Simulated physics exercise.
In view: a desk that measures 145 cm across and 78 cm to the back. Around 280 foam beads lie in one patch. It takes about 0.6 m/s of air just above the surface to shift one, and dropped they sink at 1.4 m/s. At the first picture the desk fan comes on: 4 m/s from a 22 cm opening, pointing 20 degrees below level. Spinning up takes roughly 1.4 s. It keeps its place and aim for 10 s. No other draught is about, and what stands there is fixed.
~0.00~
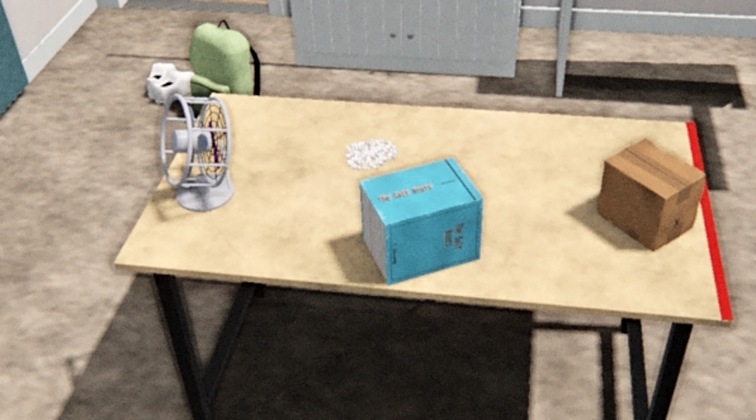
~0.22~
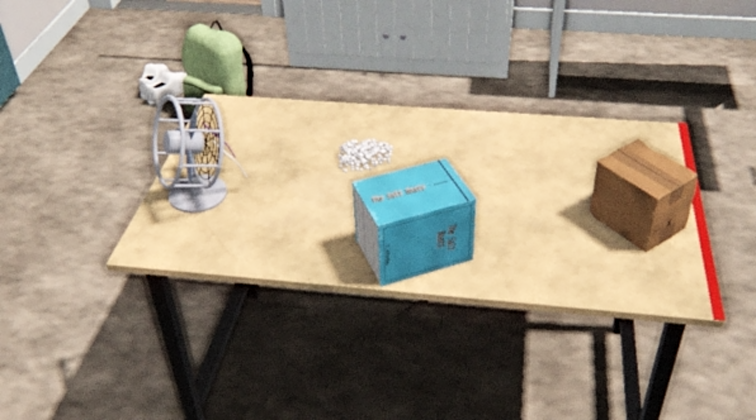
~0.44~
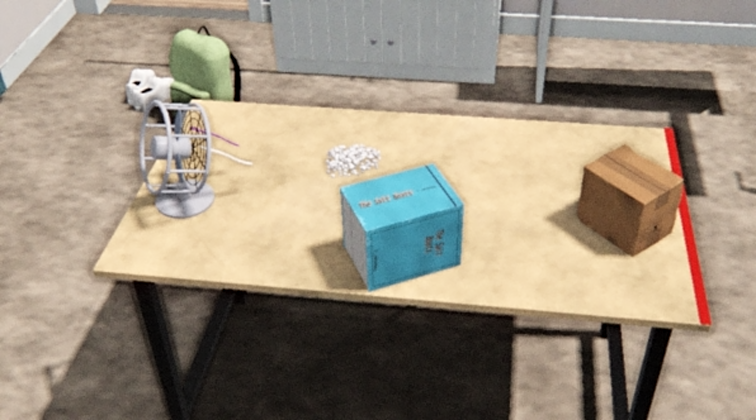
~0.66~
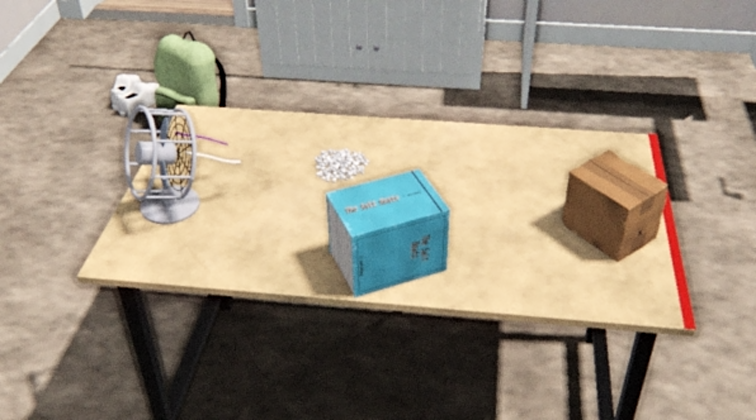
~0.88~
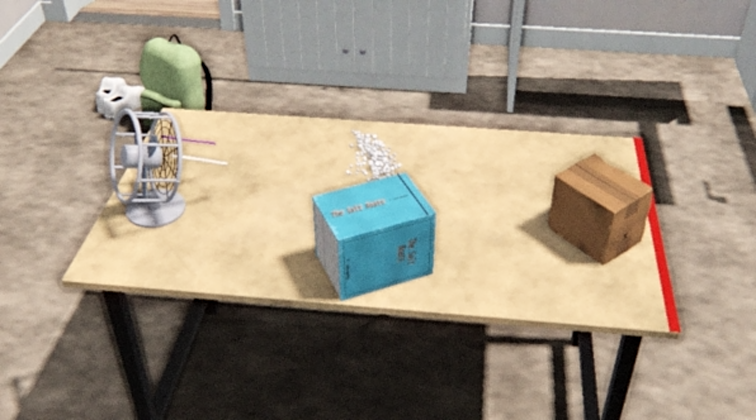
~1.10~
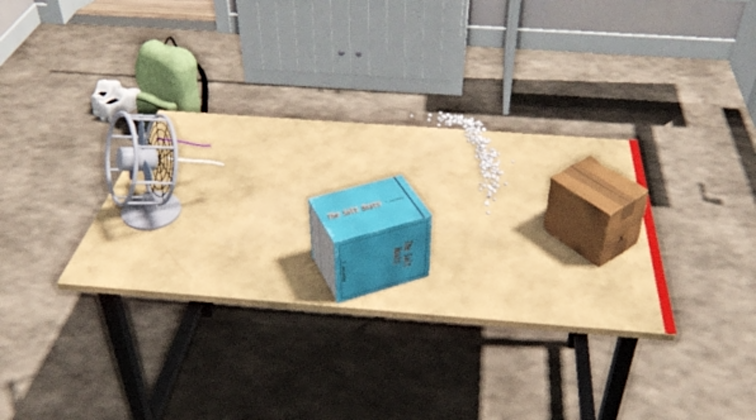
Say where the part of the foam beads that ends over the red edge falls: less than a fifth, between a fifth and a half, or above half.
Of the foam beads, from a fifth to a half end over the red edge.
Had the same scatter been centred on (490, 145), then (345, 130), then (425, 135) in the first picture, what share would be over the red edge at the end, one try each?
In that order: 40 %, 0 %, 1 %.
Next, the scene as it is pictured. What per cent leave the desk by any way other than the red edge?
Some 70 per cent.
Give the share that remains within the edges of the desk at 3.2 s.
About 1 %.
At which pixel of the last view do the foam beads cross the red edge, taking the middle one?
At about (643, 171).
After 2.0 s the count stands so, 34 % are over the red edge.
After 3.2 s the count stands so, 34 % are over the red edge.
After 5.5 s the count stands so, 34 % are over the red edge.
After 10.0 s, at the end, 34 % are over the red edge.
